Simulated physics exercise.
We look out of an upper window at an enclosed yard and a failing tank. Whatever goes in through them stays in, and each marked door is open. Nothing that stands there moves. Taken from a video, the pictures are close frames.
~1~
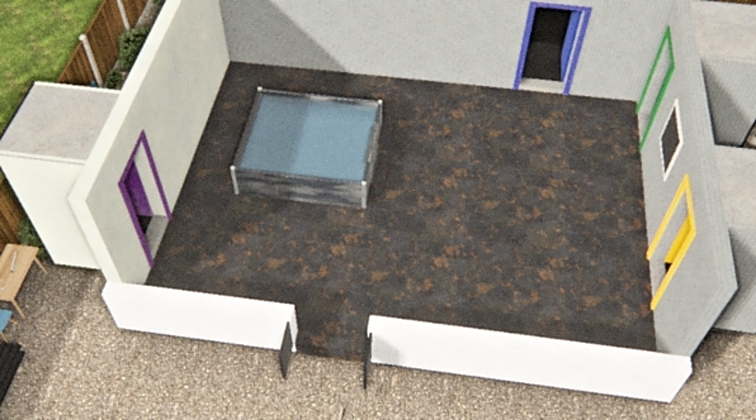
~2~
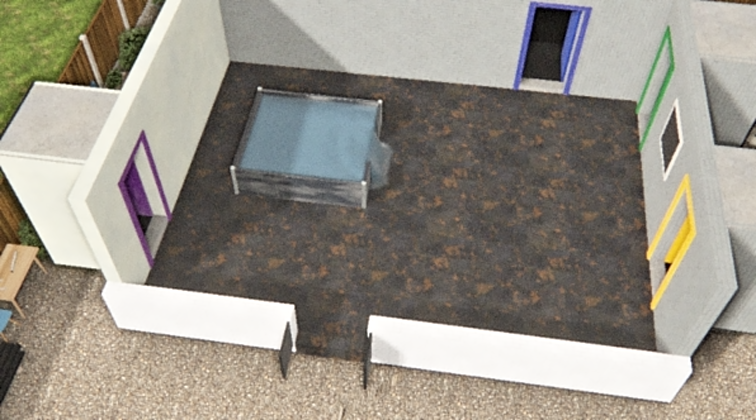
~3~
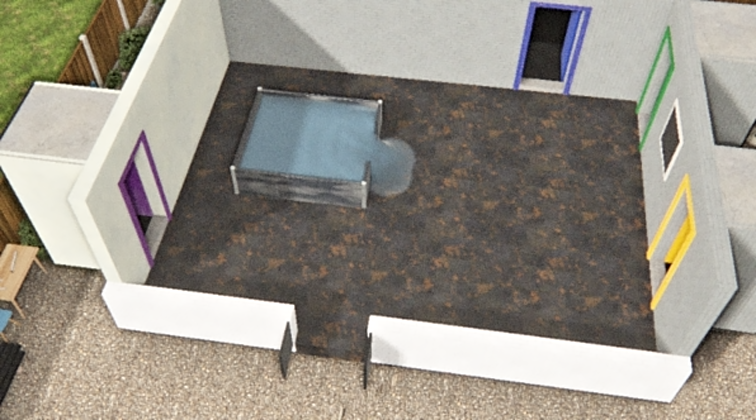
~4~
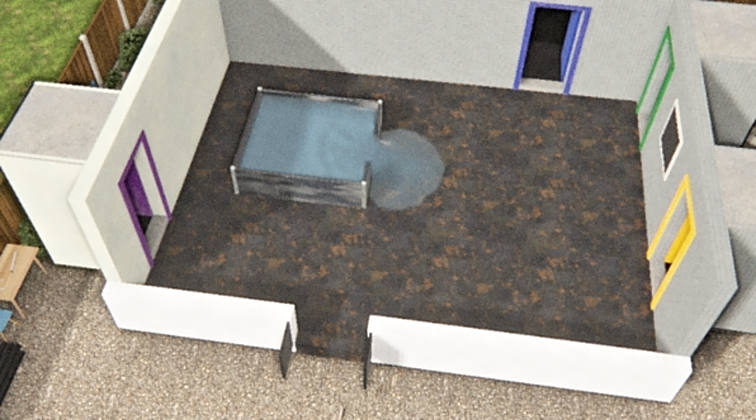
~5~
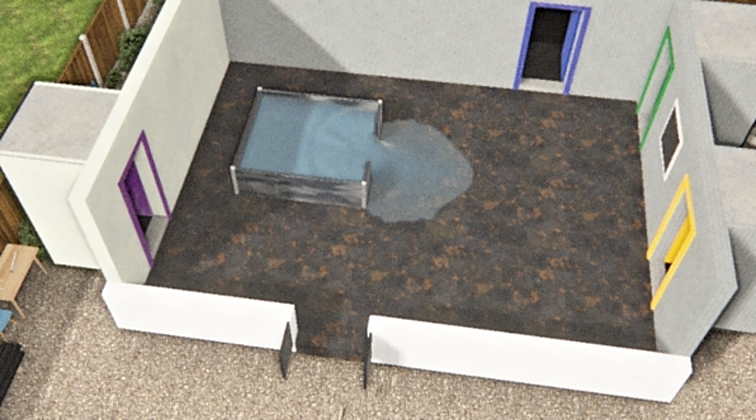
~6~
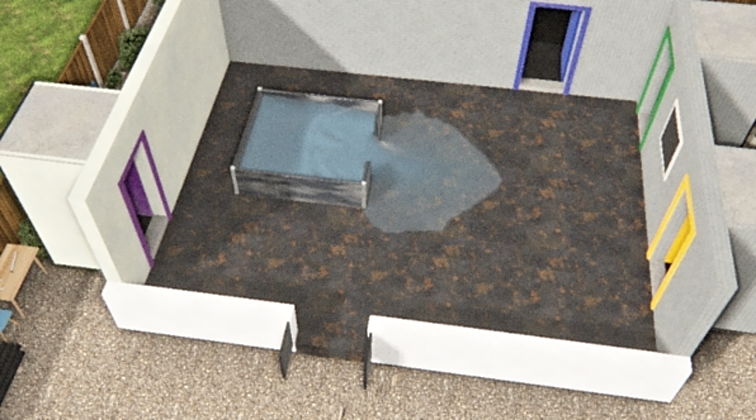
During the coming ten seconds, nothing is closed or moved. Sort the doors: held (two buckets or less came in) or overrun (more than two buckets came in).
Sorted: Purple door held, blue door held, green door overrun, yellow door overrun.
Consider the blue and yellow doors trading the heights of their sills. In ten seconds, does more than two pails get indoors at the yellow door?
After the swap, yellow door ends up short.
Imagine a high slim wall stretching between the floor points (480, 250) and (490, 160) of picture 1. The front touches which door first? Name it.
Result: The blue-painted one.
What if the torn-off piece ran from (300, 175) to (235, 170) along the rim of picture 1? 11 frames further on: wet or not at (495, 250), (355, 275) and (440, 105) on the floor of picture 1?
In turn: Clear, dry, dry.
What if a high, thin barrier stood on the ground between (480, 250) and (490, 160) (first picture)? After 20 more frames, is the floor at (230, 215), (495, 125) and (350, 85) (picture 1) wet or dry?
Taking the points in order, they are high and dry, inundated and high and dry.
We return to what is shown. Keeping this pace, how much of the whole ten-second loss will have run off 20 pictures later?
Around 20 percent.
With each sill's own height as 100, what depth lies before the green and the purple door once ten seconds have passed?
Roughly 60 per cent, then 0 per cent.
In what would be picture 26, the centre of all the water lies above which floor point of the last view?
My reading is close to (420, 175).
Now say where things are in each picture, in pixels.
The water tank at (310, 137) is whole and still, in the first picture.
Water pours out at (371, 157) and has run to (378, 186), in the second picture.
Water pours out at (371, 159) and has run to (404, 186), in the third picture.
Water pours out at (371, 159) and has run to (440, 163), in the fourth picture.
The front is at (467, 183), out from the gap at (371, 158), in the fifth picture.
Water pours out at (371, 158) and has run to (496, 181), in the sixth picture.
A moment on, water covers 25 % of the floor; the purple door not reached, the blue door not reached, the green door not reached, the yellow door not reached.
Next, water covers 45 % of the floor; the purple door not reached, the blue door wet at the sill, nothing in, the green door not reached, the yellow door not reached.
Then, water covers 55 % of the floor; the purple door not reached, the blue door wet at the sill, nothing in, the green door under two buckets in, the yellow door under two buckets in.
Later, water covers 55 % of the floor; the purple door not reached, the blue door wet at the sill, nothing in, the green door far over two buckets in, the yellow door over two buckets in.
In the end, water covers 85 % of the floor; the purple door not reached, the blue door wet at the sill, nothing in, the green door far over two buckets in, the yellow door over two buckets in.
